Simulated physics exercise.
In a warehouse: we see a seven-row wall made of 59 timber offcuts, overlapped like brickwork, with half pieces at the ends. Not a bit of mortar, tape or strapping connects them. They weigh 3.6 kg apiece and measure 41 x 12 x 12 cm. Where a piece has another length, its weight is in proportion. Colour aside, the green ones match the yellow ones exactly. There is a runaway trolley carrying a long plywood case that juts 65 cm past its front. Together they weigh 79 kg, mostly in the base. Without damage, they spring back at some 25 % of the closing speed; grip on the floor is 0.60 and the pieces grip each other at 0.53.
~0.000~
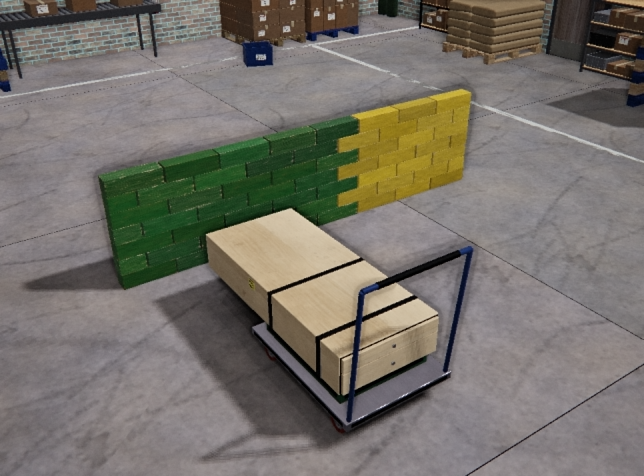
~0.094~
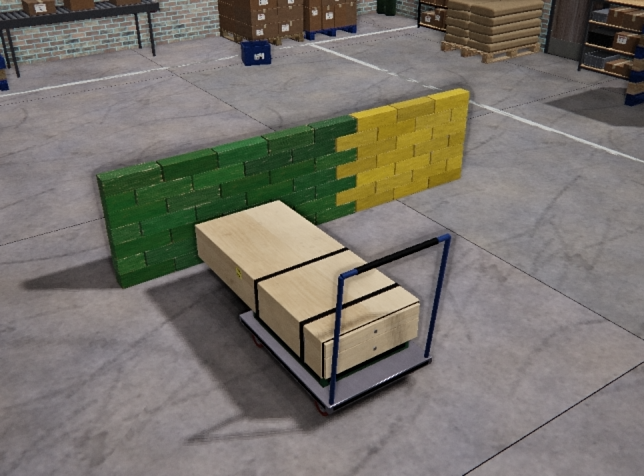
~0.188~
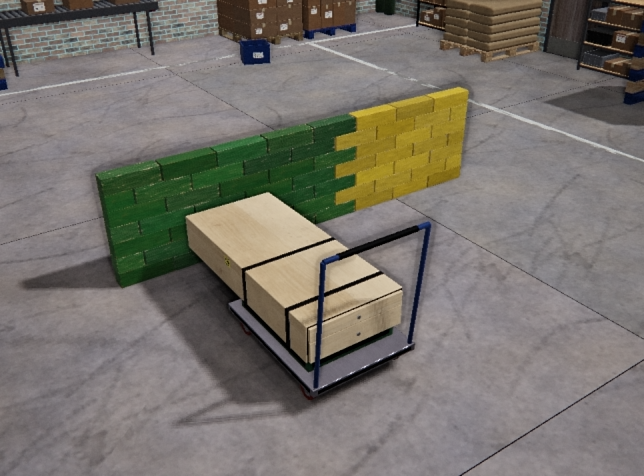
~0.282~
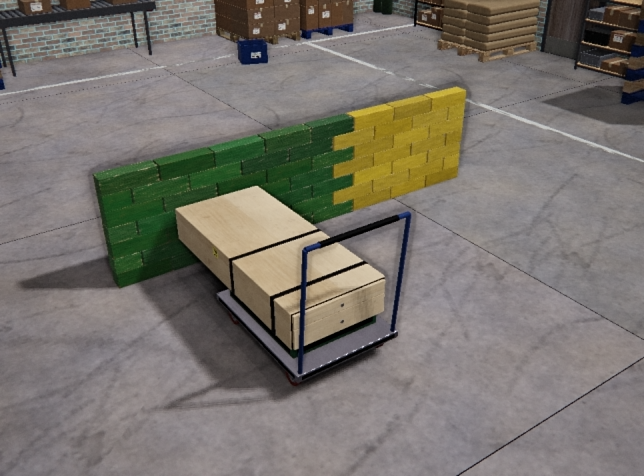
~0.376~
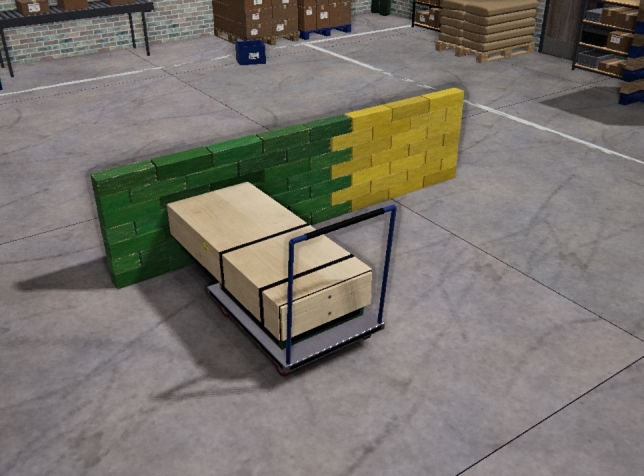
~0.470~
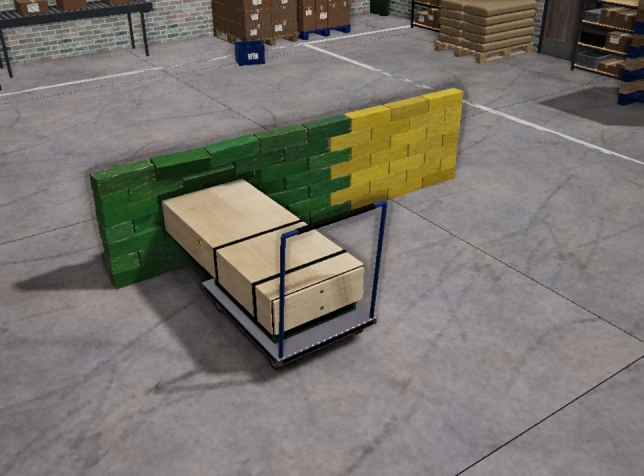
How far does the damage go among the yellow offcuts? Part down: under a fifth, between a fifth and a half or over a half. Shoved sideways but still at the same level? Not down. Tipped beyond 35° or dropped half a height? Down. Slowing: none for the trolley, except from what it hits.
By the end, below one fifth of them are down.
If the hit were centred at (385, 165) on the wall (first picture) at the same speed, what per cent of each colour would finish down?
That would leave yellow at 70 % and green at 30 %.
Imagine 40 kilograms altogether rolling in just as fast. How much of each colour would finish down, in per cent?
Result: Yellow 0 and green 60 in a hundred.
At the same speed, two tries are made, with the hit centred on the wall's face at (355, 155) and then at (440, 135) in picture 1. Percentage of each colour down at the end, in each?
You'd get yellow at 50 followed by 70, and green at 30 followed by 0 percent.
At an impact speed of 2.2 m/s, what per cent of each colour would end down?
Result - yellow: 0%; green: 70%.
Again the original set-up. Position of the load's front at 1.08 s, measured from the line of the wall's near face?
It is some 40 centimetres past it.
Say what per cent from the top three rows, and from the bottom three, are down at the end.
70 % and 30 %.
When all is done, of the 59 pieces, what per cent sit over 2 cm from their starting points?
50 percent.
By 0.72 s, load 26 cm past the wall's line, still rolling; none of the 24 yellow offcuts down (7 of 59 in all colours); top yellow offcut unmoved; top green offcut tilted 10°.
By 1.08 s, load 38 cm past the wall's line, still rolling; 2 of the 24 yellow offcuts down (29 of 59 in all colours); top yellow offcut unmoved; top green offcut tilted 61°, 21 cm lower.
By 1.50 s, load 50 cm past the wall's line, still rolling; 2 of the 24 yellow offcuts down (29 of 59 in all colours); top yellow offcut unmoved; top green offcut on its side.
When it is over (2.8 s), load 63 cm past the wall's line, stopped; 2 of the 24 yellow offcuts down (29 of 59 in all colours); top yellow offcut unmoved; top green offcut on its side. That is 8 per cent. In pixels of the last frame, middles, top yellow offcut near (442, 100), top green offcut near (186, 175).
